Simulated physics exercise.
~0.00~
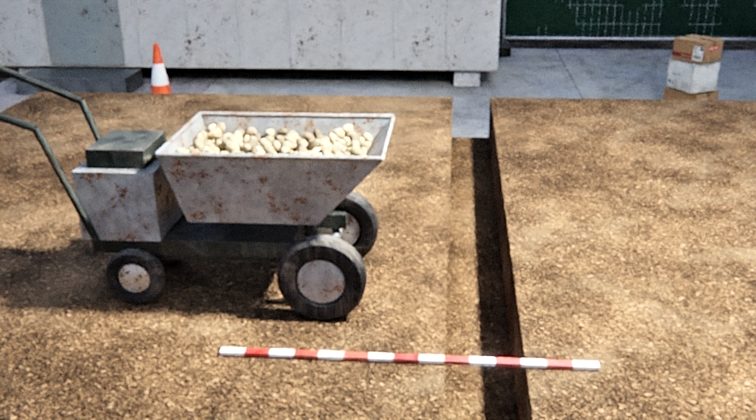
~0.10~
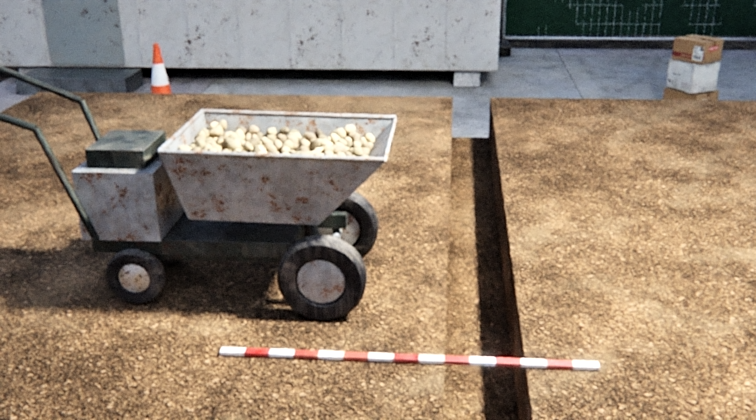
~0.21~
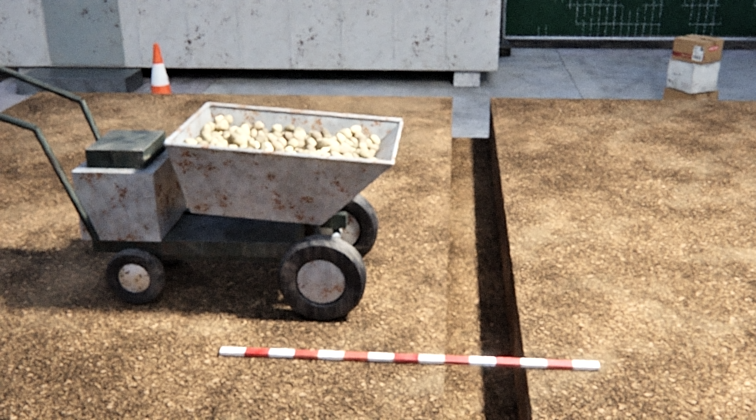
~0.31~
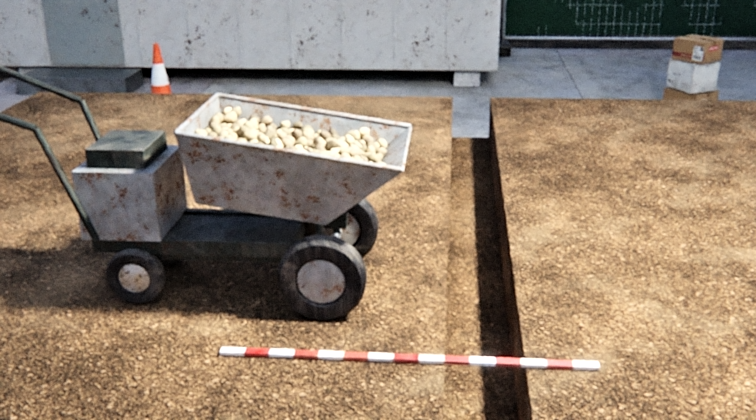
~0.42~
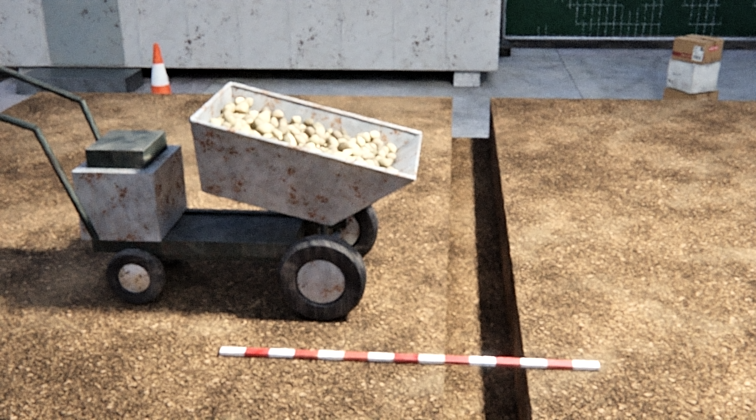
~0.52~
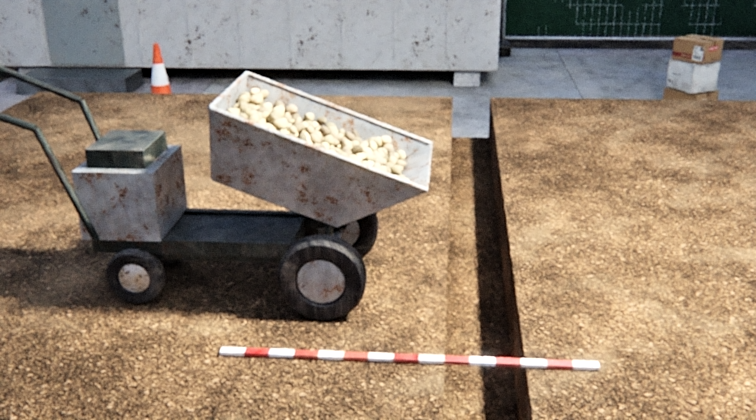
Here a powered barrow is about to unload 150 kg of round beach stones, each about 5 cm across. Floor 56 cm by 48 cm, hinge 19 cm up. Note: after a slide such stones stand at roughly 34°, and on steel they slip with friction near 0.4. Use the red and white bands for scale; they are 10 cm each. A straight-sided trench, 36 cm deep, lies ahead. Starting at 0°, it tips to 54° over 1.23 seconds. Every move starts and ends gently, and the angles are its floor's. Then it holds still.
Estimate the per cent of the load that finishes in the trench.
Roughly 56 percent.
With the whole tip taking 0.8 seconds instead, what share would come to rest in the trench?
Expected share: Around 50%.
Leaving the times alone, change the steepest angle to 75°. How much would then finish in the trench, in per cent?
Close to 75 per cent then.
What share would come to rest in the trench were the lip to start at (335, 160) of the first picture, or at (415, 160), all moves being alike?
Roughly 70 in a hundred from the first, 35 in a hundred from the second.
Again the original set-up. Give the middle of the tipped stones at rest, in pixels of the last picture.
The resting stones are centred at roughly (495, 342).
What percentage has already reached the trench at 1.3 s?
About 10%.
After 0.9 s the floor is at 45°; 100 % in the tray; the foremost stones are at (441, 214).
After 1.3 s the floor is at 54°; 86 % in the tray, 12 % in the trench, 2 % past the trench; the foremost stones are at (530, 281).
After 1.7 s the floor is at 54°; 57 % in the tray, 24 % in the trench, 19 % past the trench; the foremost stones are at (619, 298).
After 3.6 s the floor is at 54°; 22 % in the tray, 56 % in the trench, 22 % past the trench; the foremost stones are at (736, 316).
